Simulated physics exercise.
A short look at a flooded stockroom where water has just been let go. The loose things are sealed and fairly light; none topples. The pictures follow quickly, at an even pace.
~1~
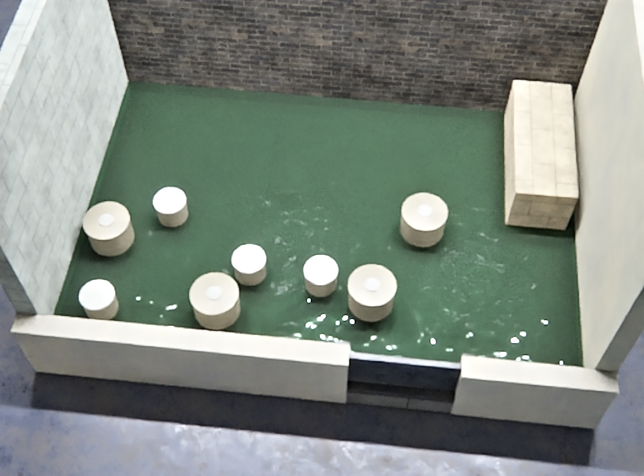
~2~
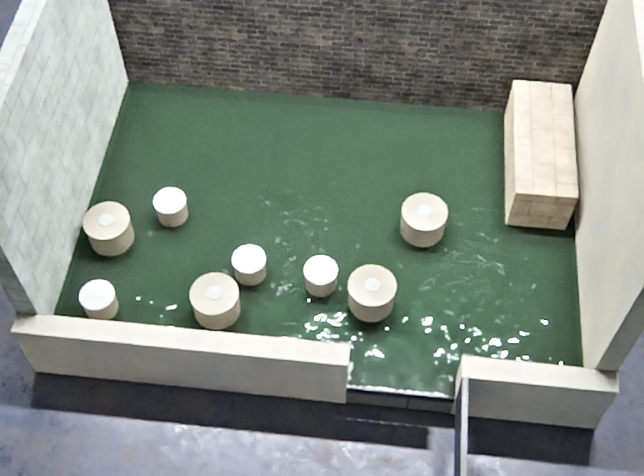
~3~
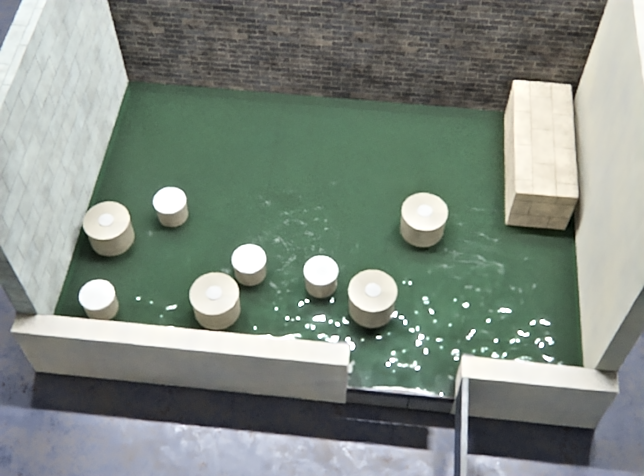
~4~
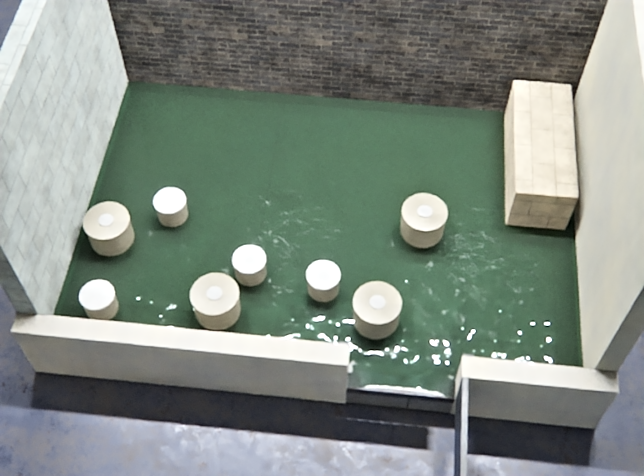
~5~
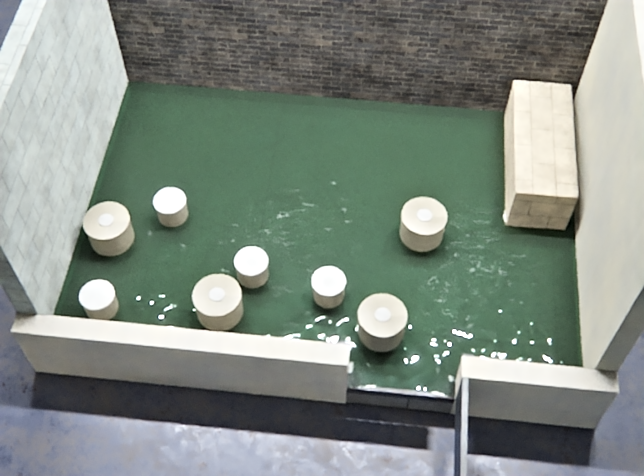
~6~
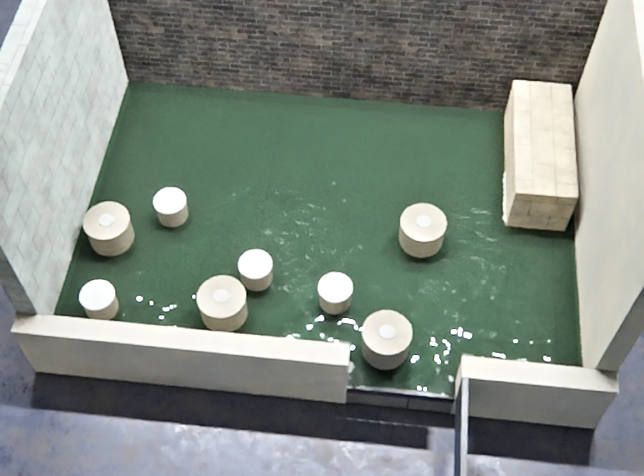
A flooded stockroom with green water, pale side walls and a dark brick back wall is seen from high above its front. Cream tubs and smaller white pails float mostly left and centre, with a tall beige block at right. The panel in the front gap swings outward, then the nearest central tub drifts forward and slightly right, a pail follows less far, and others barely shift, the camera still.
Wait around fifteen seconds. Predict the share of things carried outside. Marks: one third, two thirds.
Share: One to two thirds.
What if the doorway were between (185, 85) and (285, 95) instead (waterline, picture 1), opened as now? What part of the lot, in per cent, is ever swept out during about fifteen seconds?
Some 10 per cent.
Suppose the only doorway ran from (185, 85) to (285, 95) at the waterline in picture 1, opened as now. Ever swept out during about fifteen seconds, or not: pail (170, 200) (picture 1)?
Answer: Washed out.
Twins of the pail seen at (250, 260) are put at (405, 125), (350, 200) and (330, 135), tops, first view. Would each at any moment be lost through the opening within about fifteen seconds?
In turn: Left behind, yes, stays.
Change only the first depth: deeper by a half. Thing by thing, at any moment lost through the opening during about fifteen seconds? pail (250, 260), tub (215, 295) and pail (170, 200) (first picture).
In turn: Washed out, carried outside, still in.
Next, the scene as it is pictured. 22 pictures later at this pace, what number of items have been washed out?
5 of them.
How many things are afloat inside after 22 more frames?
That makes 3.
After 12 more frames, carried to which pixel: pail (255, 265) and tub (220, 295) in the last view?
At about (350, 309) and (312, 321).
A moment on, 1 of 8 are out; 7 afloat.
Next, 2 of 8 are out; 6 afloat.
Later, 5 of 8 are out; 3 afloat.
In the end, 5 of 8 are out; 3 afloat.
